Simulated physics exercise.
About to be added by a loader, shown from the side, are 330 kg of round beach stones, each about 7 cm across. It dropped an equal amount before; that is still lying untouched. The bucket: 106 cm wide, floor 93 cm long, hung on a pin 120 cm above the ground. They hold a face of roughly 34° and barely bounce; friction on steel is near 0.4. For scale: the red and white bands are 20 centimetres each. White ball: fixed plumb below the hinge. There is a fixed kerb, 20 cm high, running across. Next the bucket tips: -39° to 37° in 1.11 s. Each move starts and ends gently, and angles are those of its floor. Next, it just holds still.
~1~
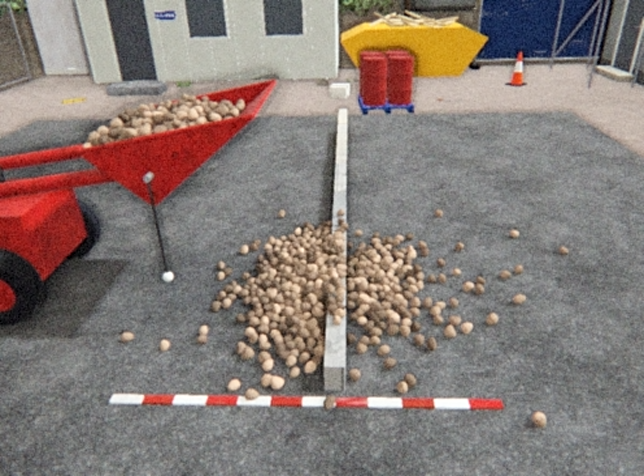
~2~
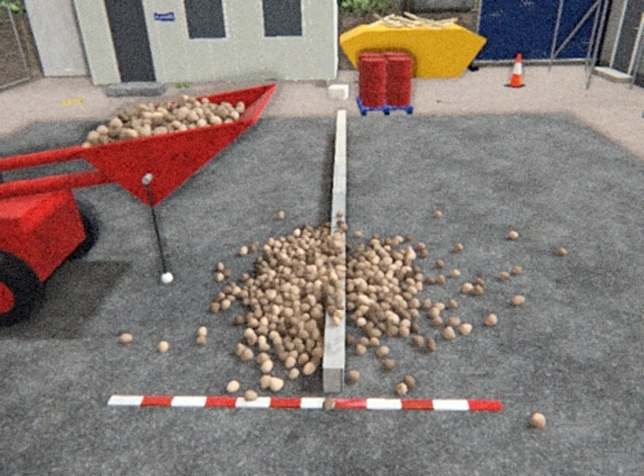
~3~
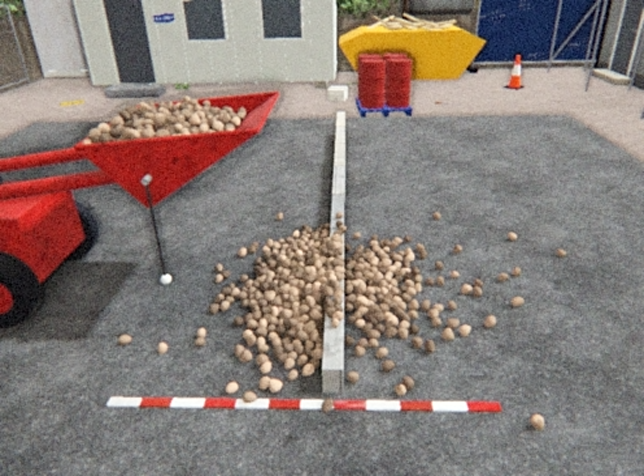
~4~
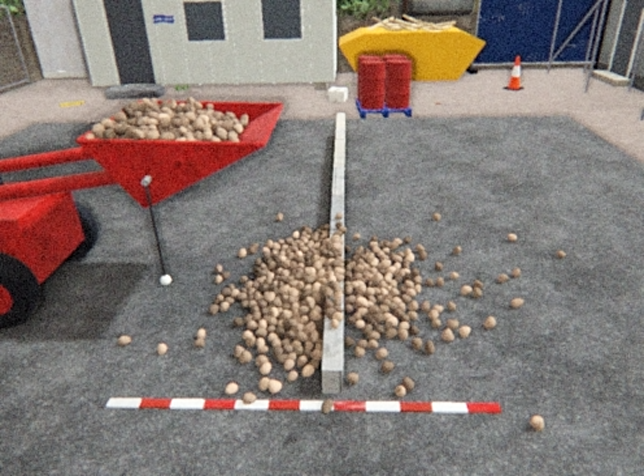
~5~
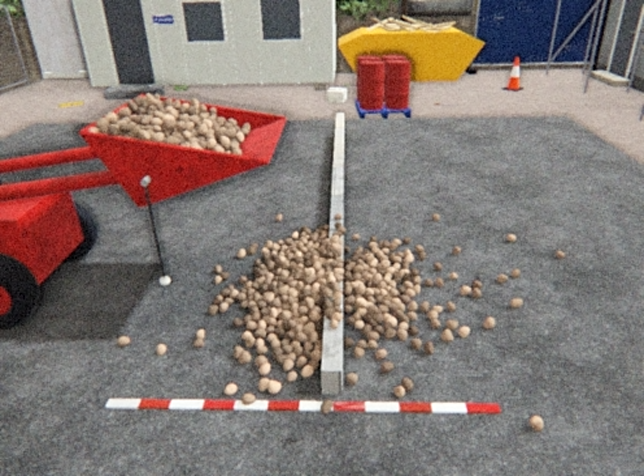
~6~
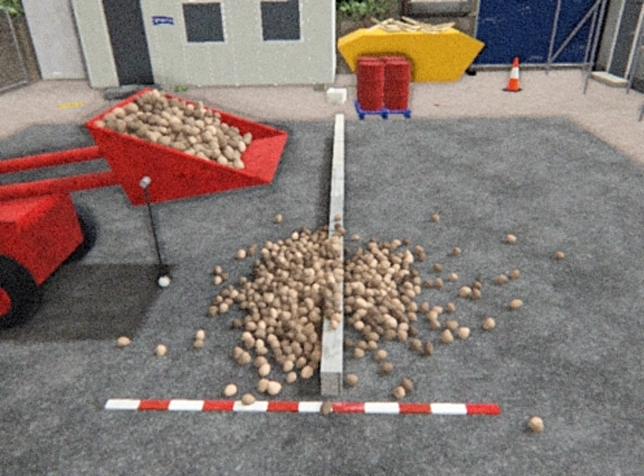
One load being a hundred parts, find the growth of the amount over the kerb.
A growth of about 19 parts in a hundred.
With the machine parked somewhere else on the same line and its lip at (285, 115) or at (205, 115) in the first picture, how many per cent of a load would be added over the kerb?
Case one about 45 %, case two about 0 %.
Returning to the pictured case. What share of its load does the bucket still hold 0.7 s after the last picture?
It still holds about 65 per cent.
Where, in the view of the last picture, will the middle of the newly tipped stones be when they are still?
In the last view, about pixel (296, 276).
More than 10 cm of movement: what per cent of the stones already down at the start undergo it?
Roughly 15 per cent of them.
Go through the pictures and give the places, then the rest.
Lip at (253, 116), floor tilted -39°, highest stones at (185, 108). The earlier load is highest near (334, 255), 27 cm above ground level, 72 % on this side of the kerb, 28 % over the kerb, in the first picture.
The bucket is at -37°, its lip at (254, 121); the top of the load is at (174, 109), in the second picture.
Lip at (258, 131), floor tilted -33°, highest stones at (164, 109), in the third picture.
The bucket is at -27°, its lip at (264, 145); the top of the load is at (143, 109), in the fourth picture.
The bucket is at -19°, its lip at (268, 162); the top of the load is at (142, 105), in the fifth picture.
The bucket is at -10°, its lip at (270, 182); the top of the load is at (146, 100), in the sixth picture.
Then, 0.4 s after the last picture the floor is at 25°; in per cent of one load, 100 in the bucket, 72 on this side of the kerb, 28 over the kerb; the foremost stones are at (513, 291).
Then, 0.7 s after the last picture the floor is at 37°; in per cent of one load, 65 in the bucket, 106 on this side of the kerb, 28 over the kerb; the foremost stones are at (513, 291).
Then, 1.1 s after the last picture the floor is at 37°; in per cent of one load, 17 in the bucket, 150 on this side of the kerb, 33 over the kerb; the foremost stones are at (513, 291).
Then, 3.6 s after the last picture the floor is at 37°; in per cent of one load, 0 in the bucket, 152 on this side of the kerb, 48 over the kerb; the foremost stones are at (515, 291). Net gain over the kerb, 19.
